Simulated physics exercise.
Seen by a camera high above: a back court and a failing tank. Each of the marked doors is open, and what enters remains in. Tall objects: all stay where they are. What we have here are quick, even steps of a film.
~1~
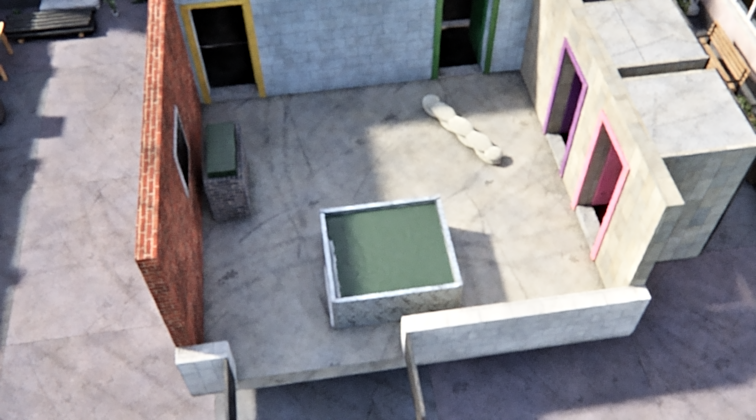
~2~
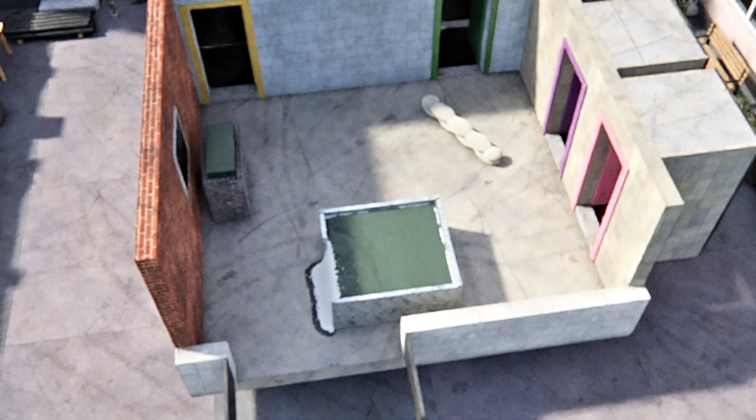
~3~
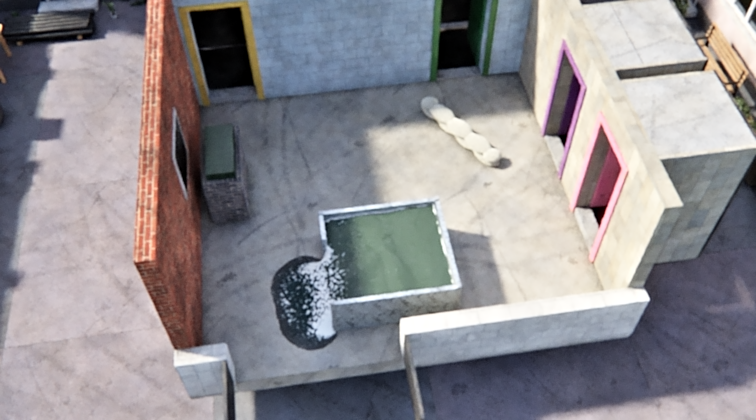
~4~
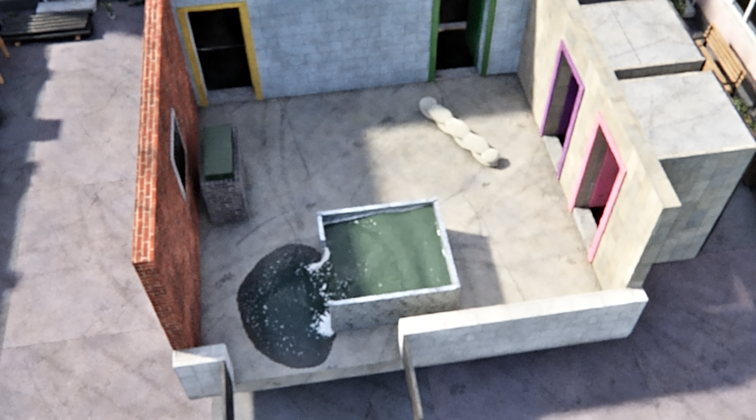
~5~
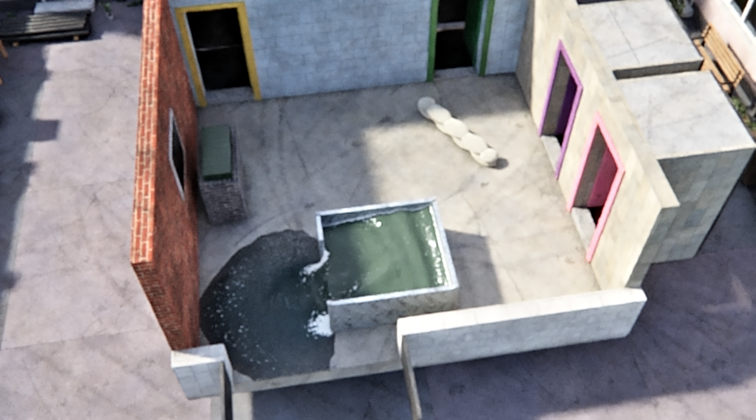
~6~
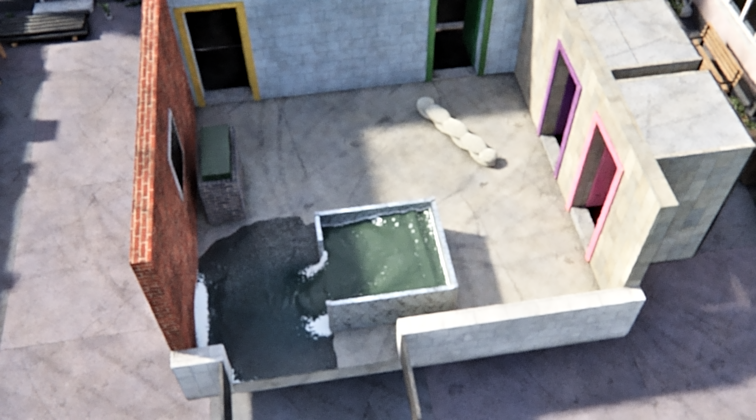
Water pours from the left side of an open tank and spreads to the brick wall.
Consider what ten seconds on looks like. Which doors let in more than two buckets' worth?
Purple door - no; yellow door - no; green door - no; pink door - no.
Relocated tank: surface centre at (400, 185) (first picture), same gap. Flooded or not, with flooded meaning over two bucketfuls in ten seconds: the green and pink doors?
The green one keeps below it; the pink one takes less.
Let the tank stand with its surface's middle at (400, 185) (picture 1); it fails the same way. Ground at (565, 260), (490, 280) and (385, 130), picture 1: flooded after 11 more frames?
In that order: Not reached, not reached, not reached.
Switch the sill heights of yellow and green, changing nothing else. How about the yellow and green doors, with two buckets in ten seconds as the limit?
As I read it, the yellow one ends up above while the green one remains below.
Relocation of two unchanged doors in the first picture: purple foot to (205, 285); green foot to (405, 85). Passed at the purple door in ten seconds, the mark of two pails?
Result for purple: It ends up above.
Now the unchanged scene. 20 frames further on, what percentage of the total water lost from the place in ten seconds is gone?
Approximately 50 %.
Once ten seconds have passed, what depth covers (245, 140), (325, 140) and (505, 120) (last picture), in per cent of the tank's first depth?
I'd put them at close to 2 per cent, then 4 per cent, then 6 per cent.
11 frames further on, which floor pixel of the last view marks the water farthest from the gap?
Look around (196, 107).
A moment on, water covers 15 % of the floor; the purple door not reached, the yellow door not reached, the green door not reached, the pink door not reached.
Next, water covers 20 % of the floor; the purple door not reached, the yellow door not reached, the green door not reached, the pink door not reached.
Then, water covers 40 % of the floor; the purple door not reached, the yellow door under two buckets in, the green door not reached, the pink door not reached.
Later, water covers 65 % of the floor; the purple door wet at the sill, nothing in, the yellow door under two buckets in, the green door wet at the sill, nothing in, the pink door wet at the sill, nothing in.
In the end, water covers 85 % of the floor; the purple door wet at the sill, nothing in, the yellow door under two buckets in, the green door under two buckets in, the pink door wet at the sill, nothing in.
